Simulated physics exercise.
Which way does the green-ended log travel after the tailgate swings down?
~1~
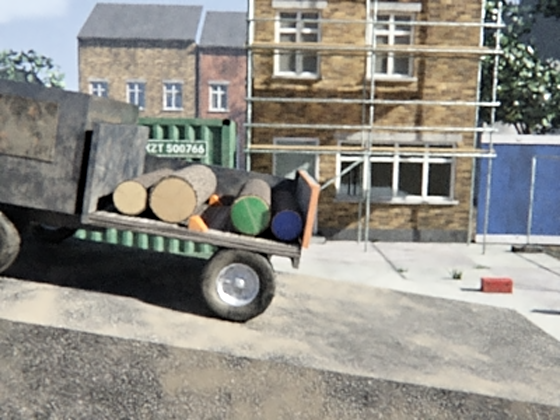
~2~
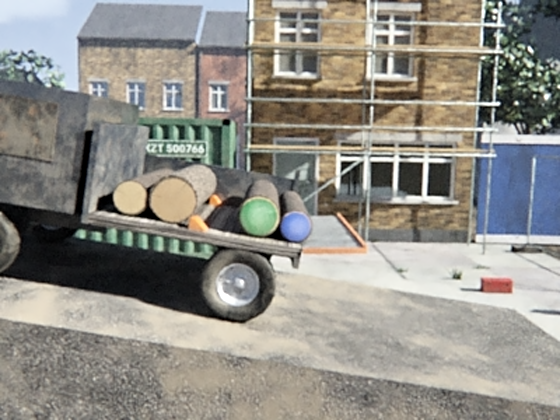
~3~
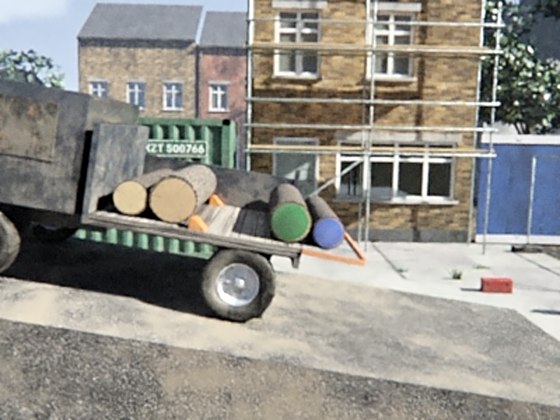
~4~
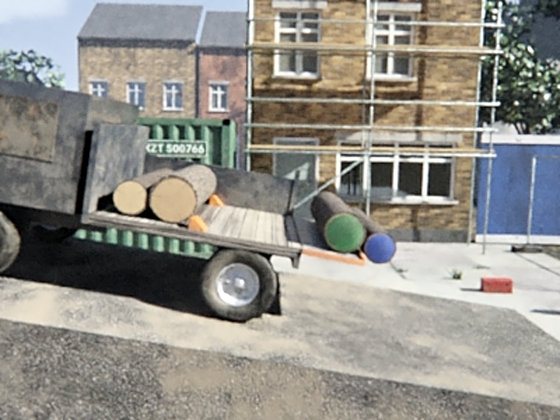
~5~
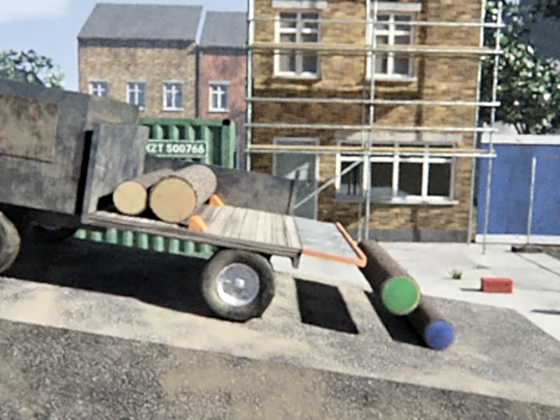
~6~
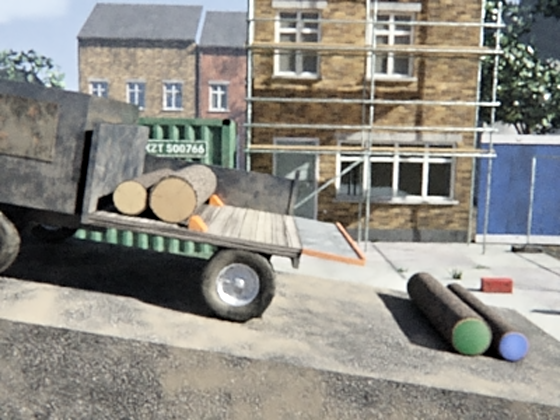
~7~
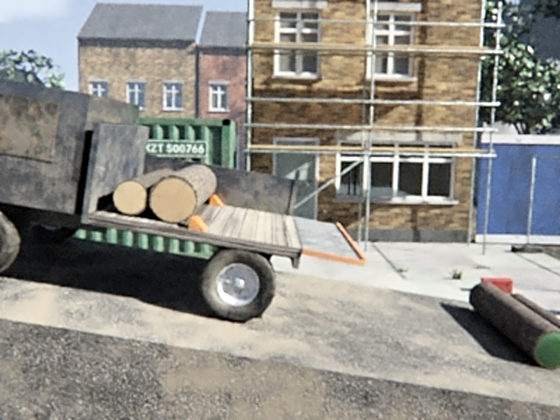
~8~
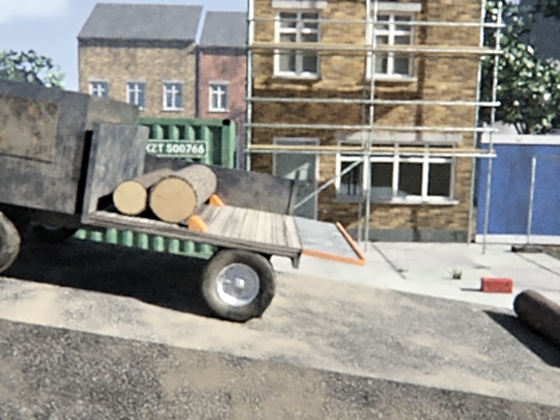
It rolls to the right, going over the lowered tailgate and on along the ground.
